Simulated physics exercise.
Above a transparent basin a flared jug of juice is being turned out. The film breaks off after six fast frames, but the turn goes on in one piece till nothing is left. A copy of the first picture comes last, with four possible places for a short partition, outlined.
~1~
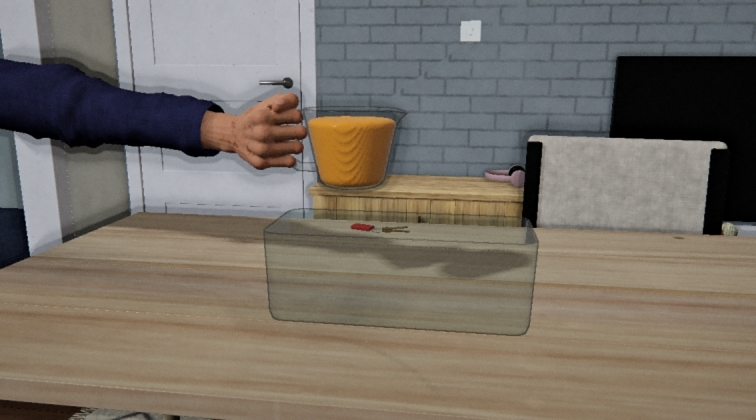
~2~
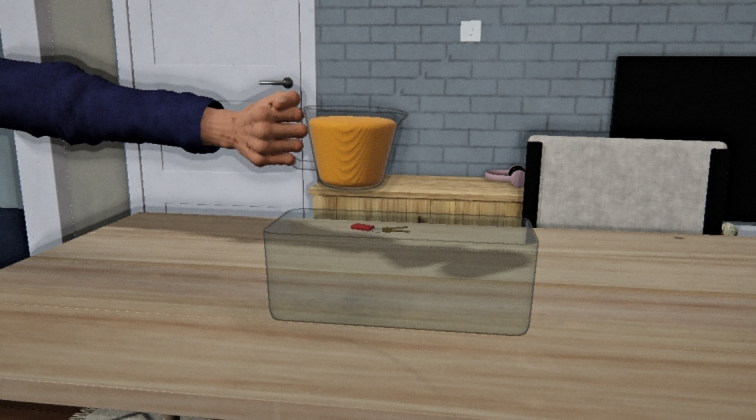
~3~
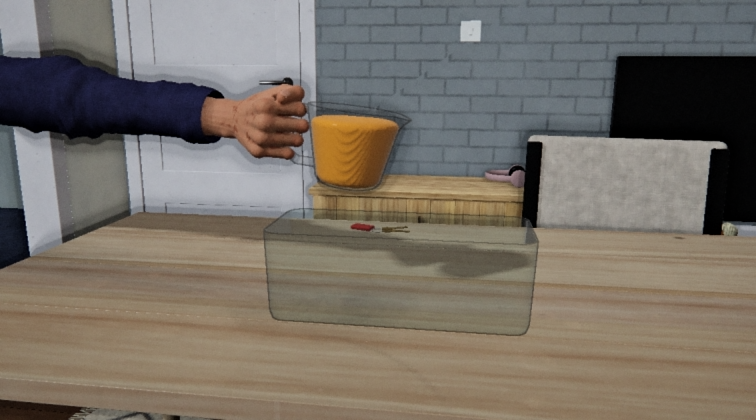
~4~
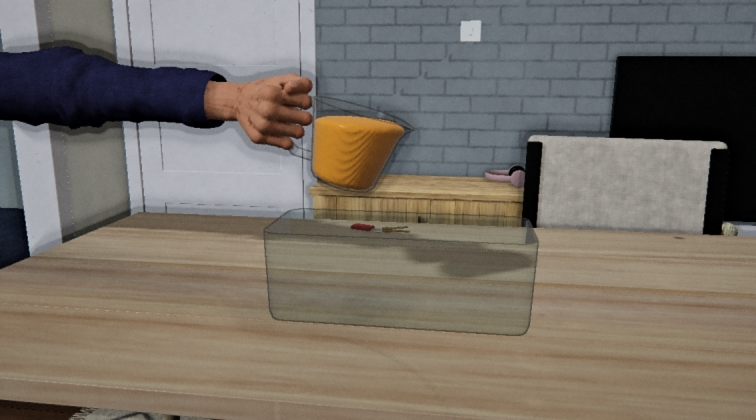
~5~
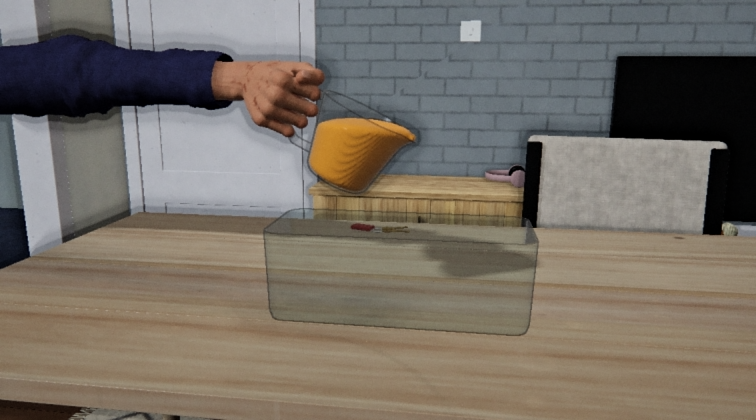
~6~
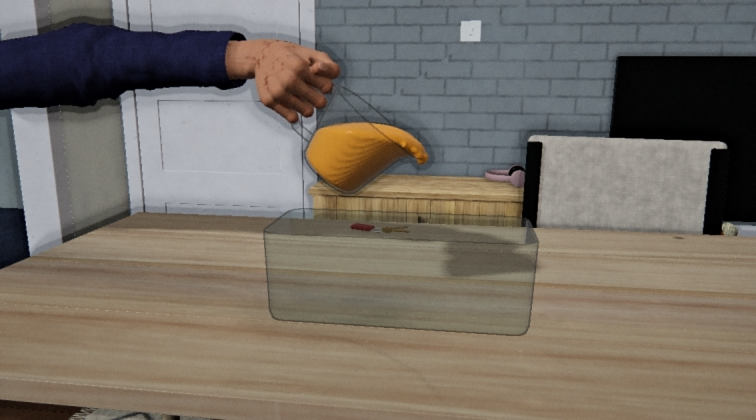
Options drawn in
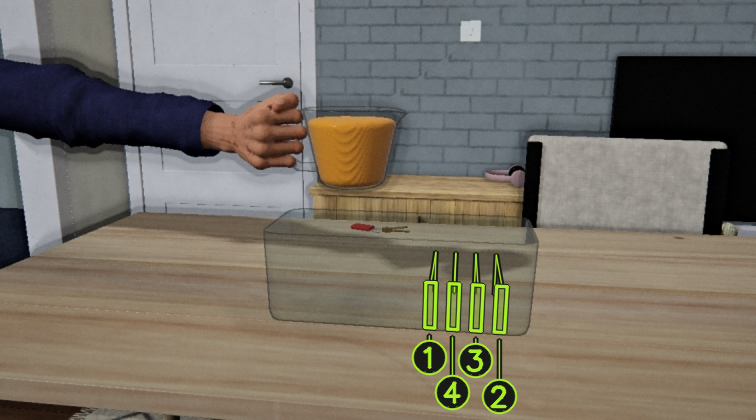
Orange juice in a clear flared jug tilting rightward in a hand above a transparent basin, then starting over the lip.
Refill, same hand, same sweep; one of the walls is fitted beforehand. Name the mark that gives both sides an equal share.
Use place 1.
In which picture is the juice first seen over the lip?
Picture 5.
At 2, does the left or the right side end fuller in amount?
The left side.
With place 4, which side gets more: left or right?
More ends on the left.
On the marked copy, 1 at (429, 335); 2 at (499, 340); 3 at (475, 338); 4 at (452, 336).
With 1, about 52 % ends left of the wall and 47 % right of it.
With 2, about 93 % ends left of the wall and 5 % right of it.
With 3, about 94 % ends left of the wall and 4 % right of it; 3 % is lost outside.
With 4, about 85 % ends left of the wall and 14 % right of it.
